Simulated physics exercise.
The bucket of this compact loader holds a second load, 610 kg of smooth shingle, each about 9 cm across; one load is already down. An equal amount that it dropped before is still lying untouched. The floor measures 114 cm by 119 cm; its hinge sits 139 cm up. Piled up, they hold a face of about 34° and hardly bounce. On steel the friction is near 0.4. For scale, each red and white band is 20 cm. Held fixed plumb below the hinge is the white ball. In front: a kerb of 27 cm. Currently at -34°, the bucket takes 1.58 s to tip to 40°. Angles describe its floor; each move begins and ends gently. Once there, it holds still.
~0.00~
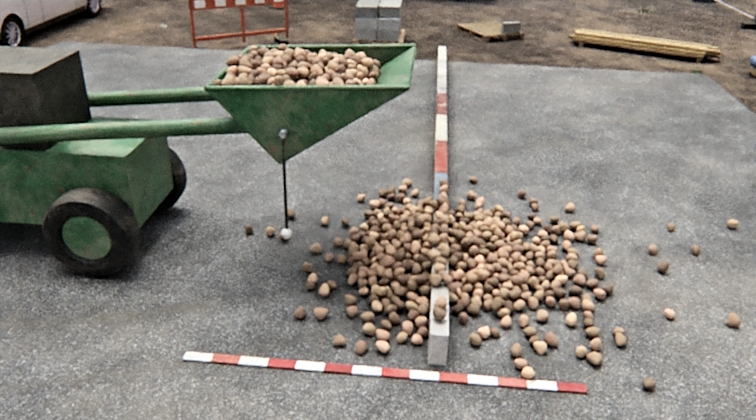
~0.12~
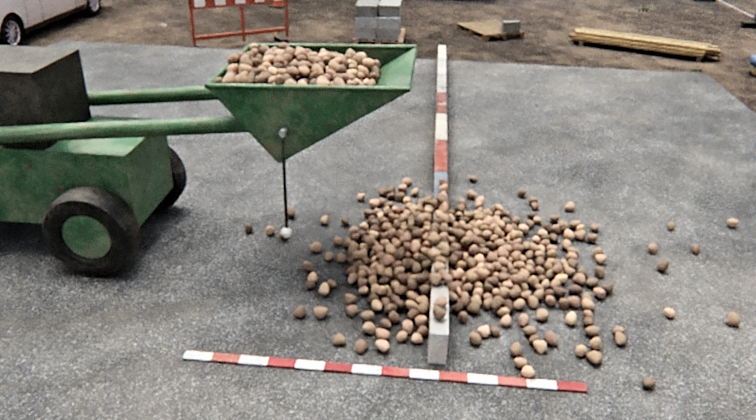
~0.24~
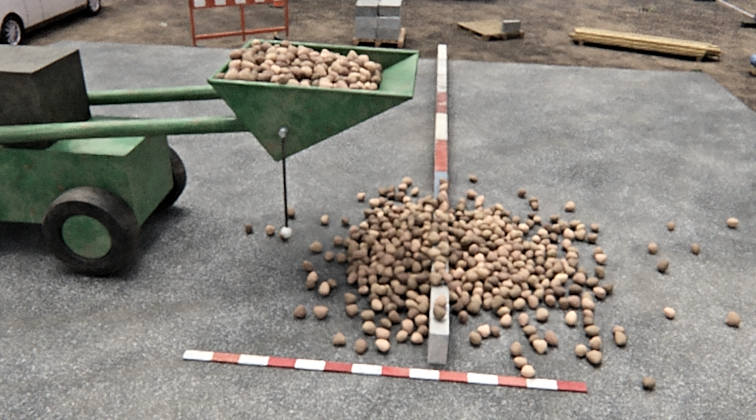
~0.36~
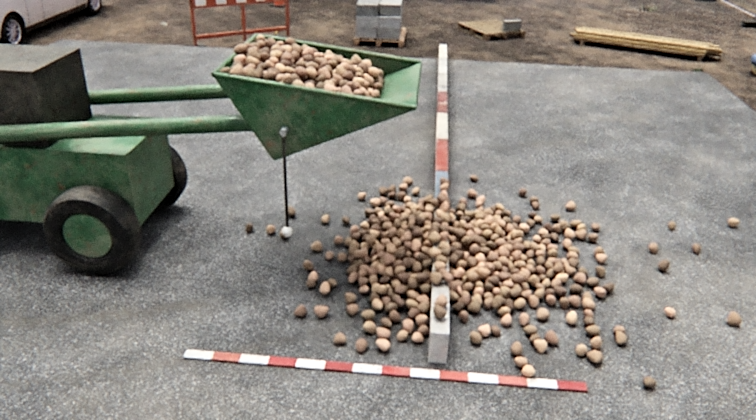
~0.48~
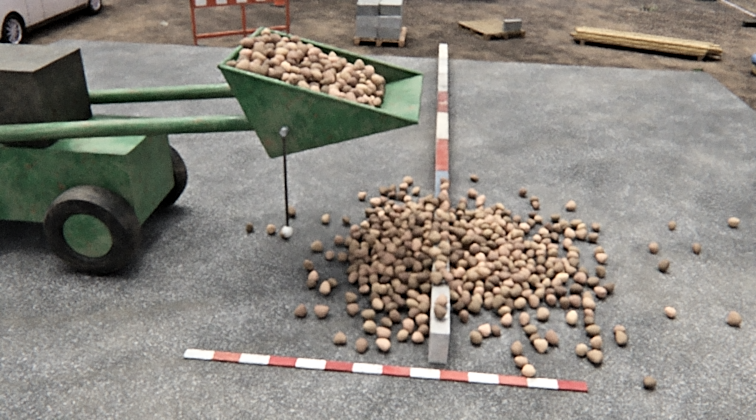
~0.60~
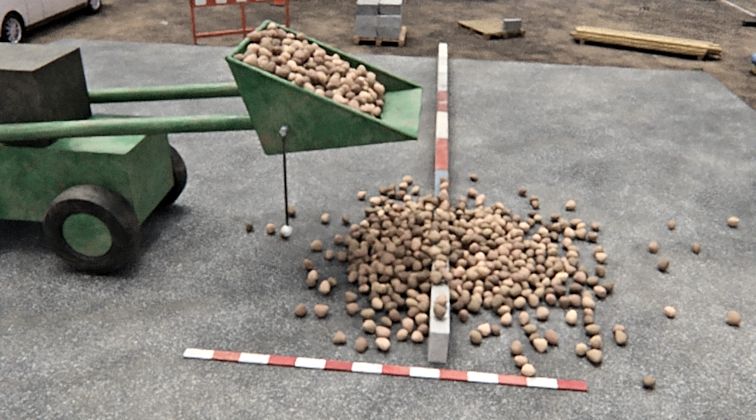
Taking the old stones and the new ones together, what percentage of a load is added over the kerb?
About 25 per cent.
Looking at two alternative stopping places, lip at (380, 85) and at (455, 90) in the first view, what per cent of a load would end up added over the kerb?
Roughly 10 and 75 percent, in that order.
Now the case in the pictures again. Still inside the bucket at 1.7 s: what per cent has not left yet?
Close to 40 in a hundred is still held.
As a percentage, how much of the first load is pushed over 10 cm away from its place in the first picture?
About 20 %.
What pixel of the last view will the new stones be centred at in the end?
They come to rest centred about (406, 240).
After 1.2 s the floor is at 28°; in per cent of one load, 98 in the bucket, 52 on this side of the kerb, 50 over the kerb; the foremost stones are at (676, 255).
After 1.7 s the floor is at 40°; in per cent of one load, 38 in the bucket, 110 on this side of the kerb, 52 over the kerb; the foremost stones are at (676, 255).
After 2.0 s the floor is at 40°; in per cent of one load, 5 in the bucket, 127 on this side of the kerb, 67 over the kerb; the foremost stones are at (676, 255).
After 4.9 s the floor is at 40°; in per cent of one load, 0 in the bucket, 125 on this side of the kerb, 75 over the kerb; the foremost stones are at (685, 253). Net gain over the kerb, 25.
